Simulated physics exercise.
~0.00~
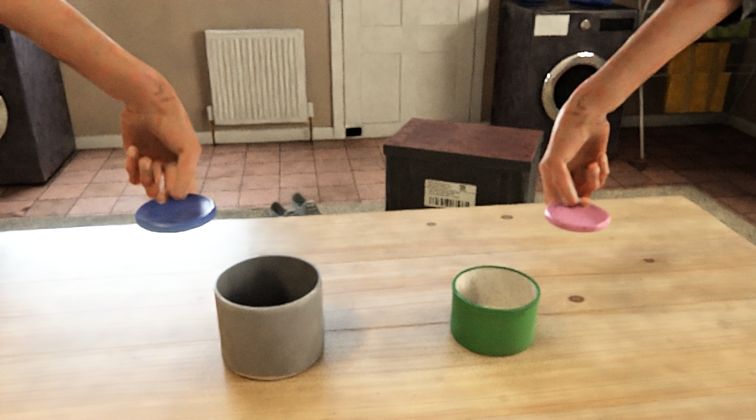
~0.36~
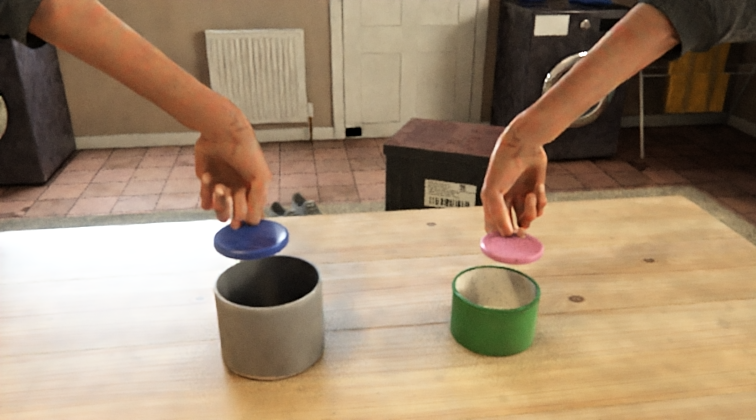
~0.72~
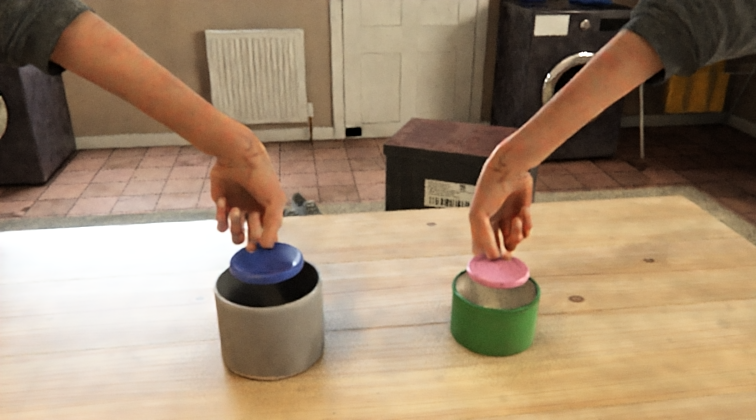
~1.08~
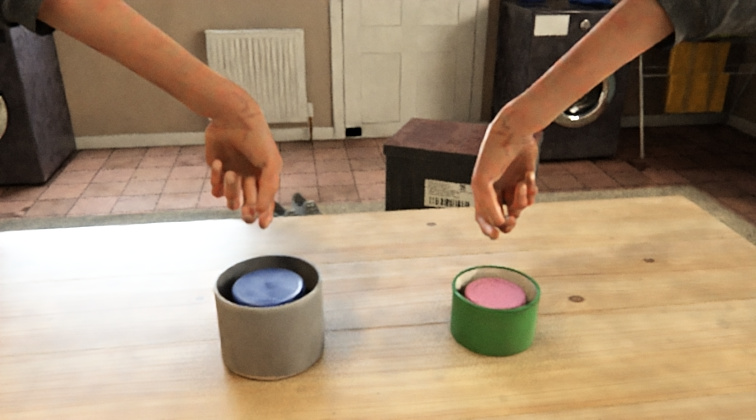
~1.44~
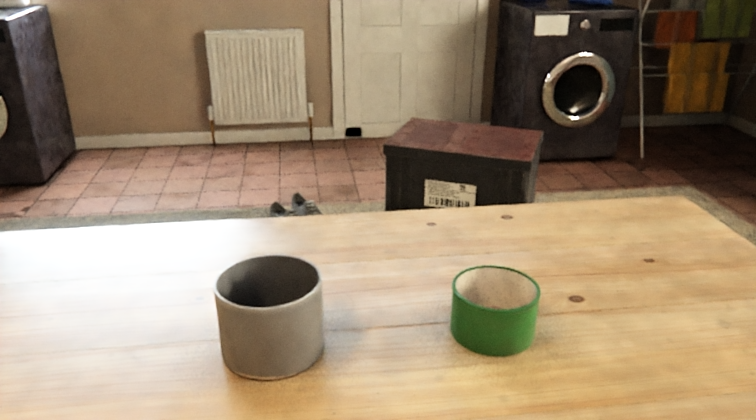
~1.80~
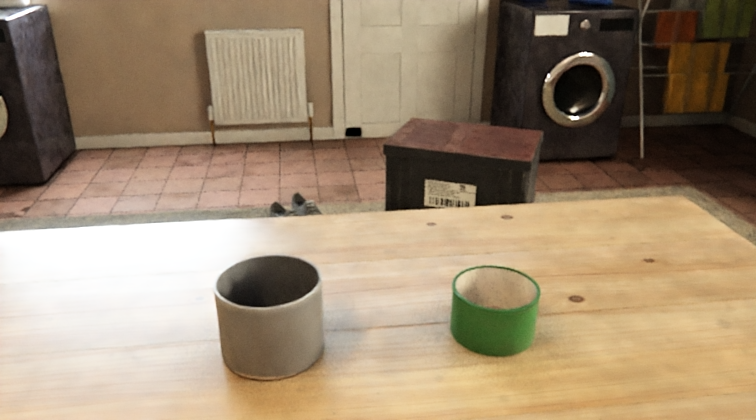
The clip shows two hands moving a blue disc over a gray container on the left and a pink disc over a green container on the right, then lowering and releasing them. Both discs drop inside out of sight, the hands leave, and the containers remain still on the wooden table.
